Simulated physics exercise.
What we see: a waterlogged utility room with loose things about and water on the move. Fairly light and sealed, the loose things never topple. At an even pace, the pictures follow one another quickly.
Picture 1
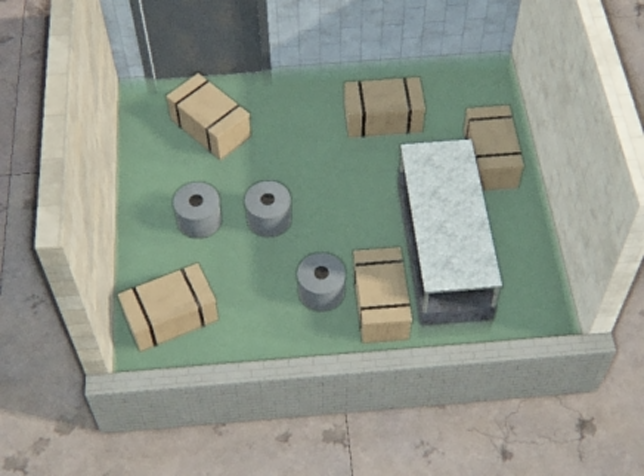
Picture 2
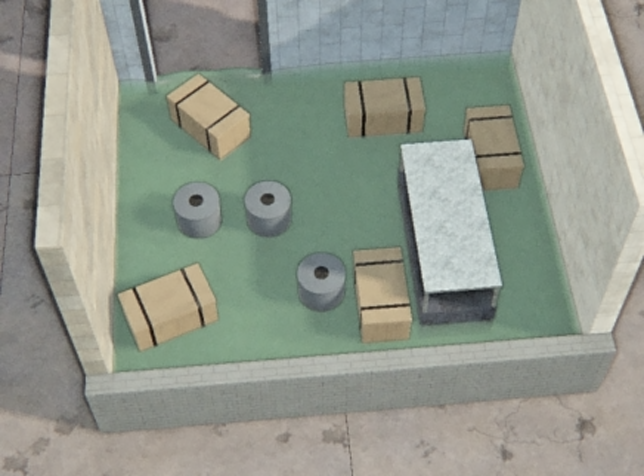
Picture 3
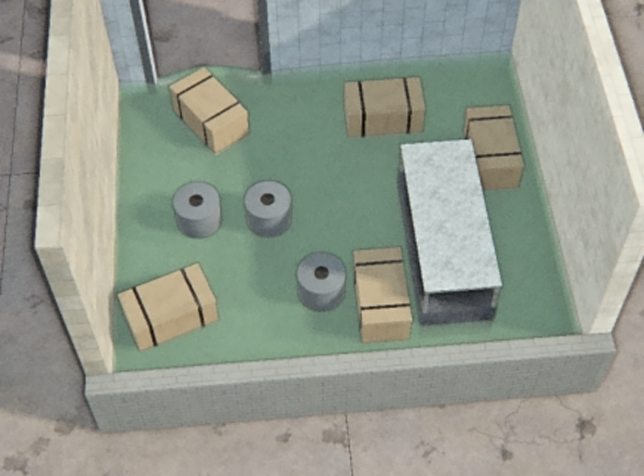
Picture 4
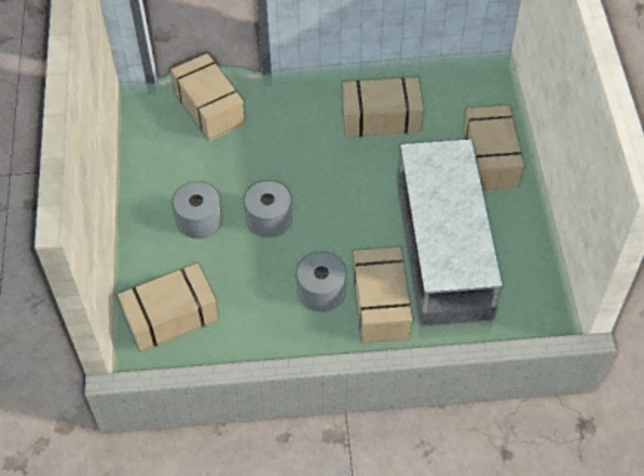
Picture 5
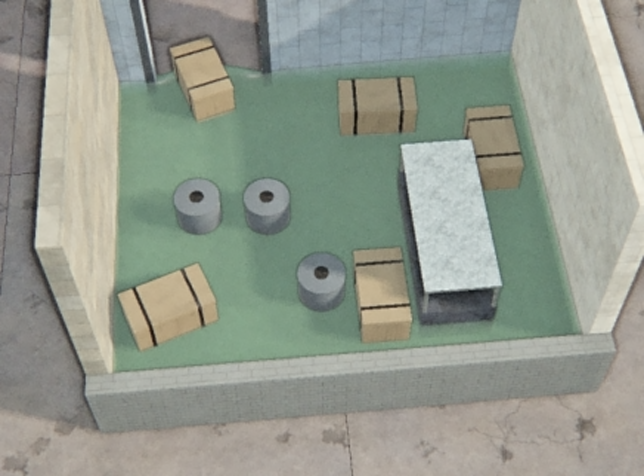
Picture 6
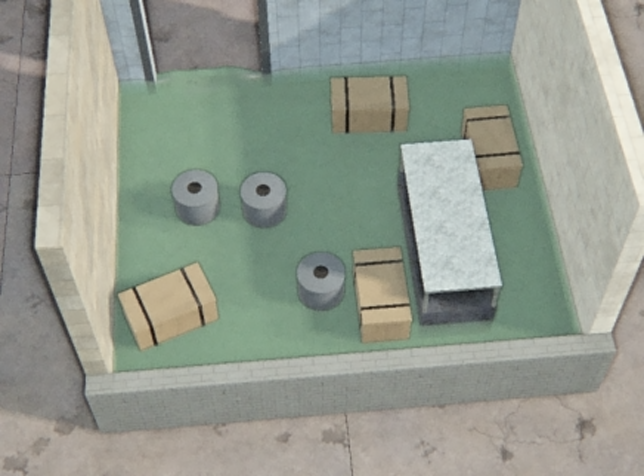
The clip opens on strapped boxes, grey drums and a pale-topped table in a flooded, green-floored room, as the dark panel in the back wall gives way to an opening. The nearest box turns, drifts through the gap and leaves view, while another back box slides slightly left and two drums shift slightly backward.
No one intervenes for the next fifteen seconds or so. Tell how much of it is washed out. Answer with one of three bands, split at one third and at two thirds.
One third to two thirds.
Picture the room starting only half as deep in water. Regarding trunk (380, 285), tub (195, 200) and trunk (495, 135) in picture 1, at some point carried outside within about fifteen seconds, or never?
In turn: Kept in, washed out, inside.
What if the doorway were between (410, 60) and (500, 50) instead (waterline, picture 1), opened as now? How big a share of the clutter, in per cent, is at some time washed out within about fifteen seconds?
By my count it's 20 percent.
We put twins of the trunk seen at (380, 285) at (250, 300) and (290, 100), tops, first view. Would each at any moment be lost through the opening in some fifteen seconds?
In order: Never leaves, then leaves.
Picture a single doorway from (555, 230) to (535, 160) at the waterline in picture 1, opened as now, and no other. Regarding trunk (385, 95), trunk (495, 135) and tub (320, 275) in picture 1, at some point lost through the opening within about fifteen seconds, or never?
Outcome by item: Exited / exited / retained.
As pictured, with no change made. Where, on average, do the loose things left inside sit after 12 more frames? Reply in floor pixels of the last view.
I'd put it at roughly (270, 211).
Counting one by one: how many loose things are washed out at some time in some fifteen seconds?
The total is 4.
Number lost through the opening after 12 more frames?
The answer here is 2.
A moment on, 1 of 8 are out; 7 afloat.
Next, 2 of 8 are out; 6 afloat.
Later, 4 of 8 are out; 4 afloat.
In the end, 4 of 8 are out; 4 afloat.
